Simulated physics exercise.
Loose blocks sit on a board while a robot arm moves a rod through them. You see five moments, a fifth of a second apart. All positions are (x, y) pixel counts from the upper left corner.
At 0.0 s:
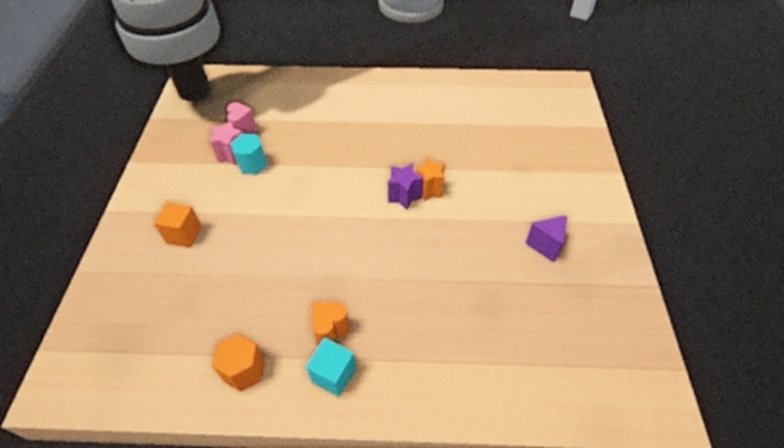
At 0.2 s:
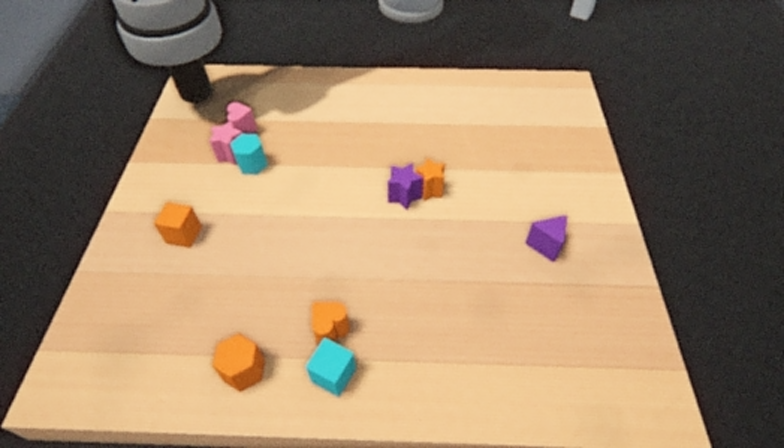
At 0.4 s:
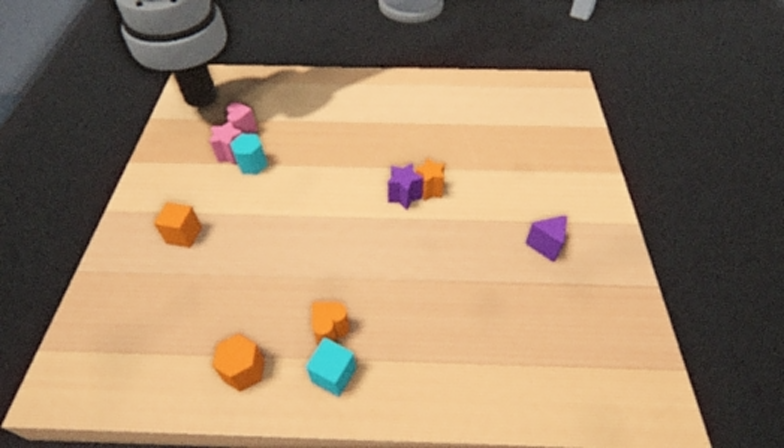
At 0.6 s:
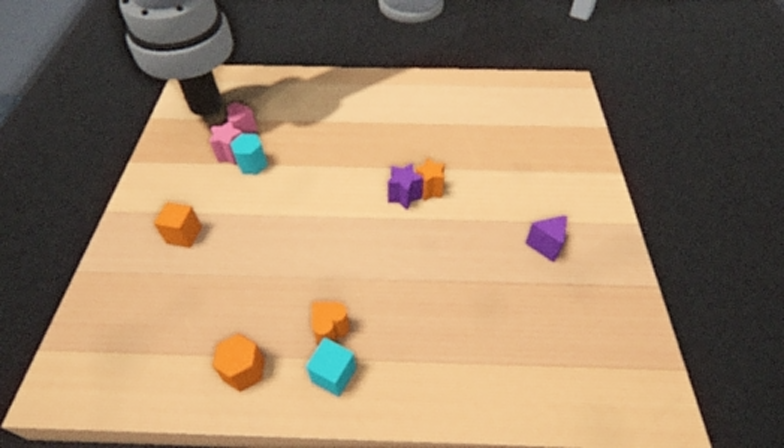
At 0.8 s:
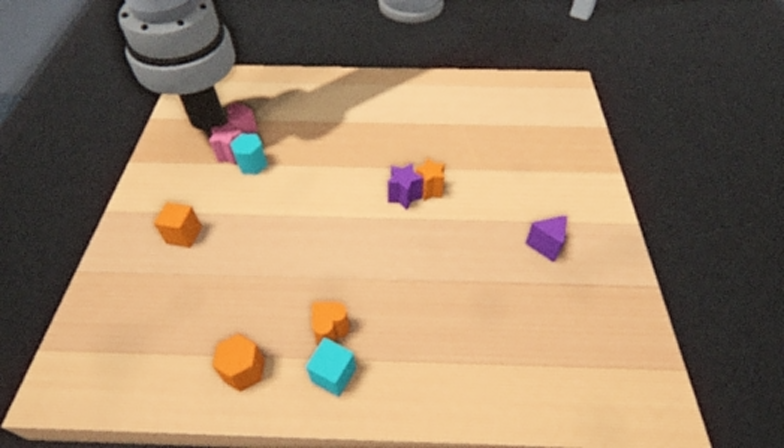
A robot arm lowers its dark rod slightly toward the pink blocks, which barely move.
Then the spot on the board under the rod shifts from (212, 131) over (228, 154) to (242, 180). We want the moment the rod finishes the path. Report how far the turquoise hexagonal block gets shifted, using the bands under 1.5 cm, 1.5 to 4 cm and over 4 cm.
It will move more than 4 cm.
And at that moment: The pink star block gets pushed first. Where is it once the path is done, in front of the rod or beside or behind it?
My guess is it keeps its place ahead of the rod.
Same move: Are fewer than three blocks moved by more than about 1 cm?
I expect so.
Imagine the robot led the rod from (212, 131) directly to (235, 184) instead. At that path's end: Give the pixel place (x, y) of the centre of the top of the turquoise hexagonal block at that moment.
I expect it at (272, 164).
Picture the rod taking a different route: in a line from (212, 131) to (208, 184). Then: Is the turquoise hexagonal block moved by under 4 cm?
Final answer: Yes.
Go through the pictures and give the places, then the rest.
In the first frame, rod's lower end at (195, 92); orange four-sided block at (173, 214); pink star block at (224, 132); pink heart block at (237, 110); turquoise hexagonal block at (246, 143).
In the second frame, rod at (197, 94); blocks still.
In the third frame, rod at (201, 98); blocks still.
In the fourth frame, rod at (206, 106); blocks still.
In the fifth frame, rod at (208, 120); orange four-sided block at (173, 214); pink star block at (224, 132); pink heart block at (237, 110); turquoise hexagonal block at (246, 143).
On the path given first. One third of the way, rod at (219, 135); pink star block at (226, 141); pink heart block at (240, 112), turned 25° anticlockwise; turquoise hexagonal block at (252, 148), turned 20° anticlockwise.
Two thirds of the way, rod at (229, 152); pink star block at (237, 160); pink heart block at (240, 113), turned 30° anticlockwise; turquoise hexagonal block at (269, 162), turned 50° anticlockwise.
At the end, rod at (239, 170); orange four-sided block still; pink star block at (246, 179); pink heart block at (240, 113), turned 30° anticlockwise; turquoise hexagonal block at (279, 170), turned 105° anticlockwise.
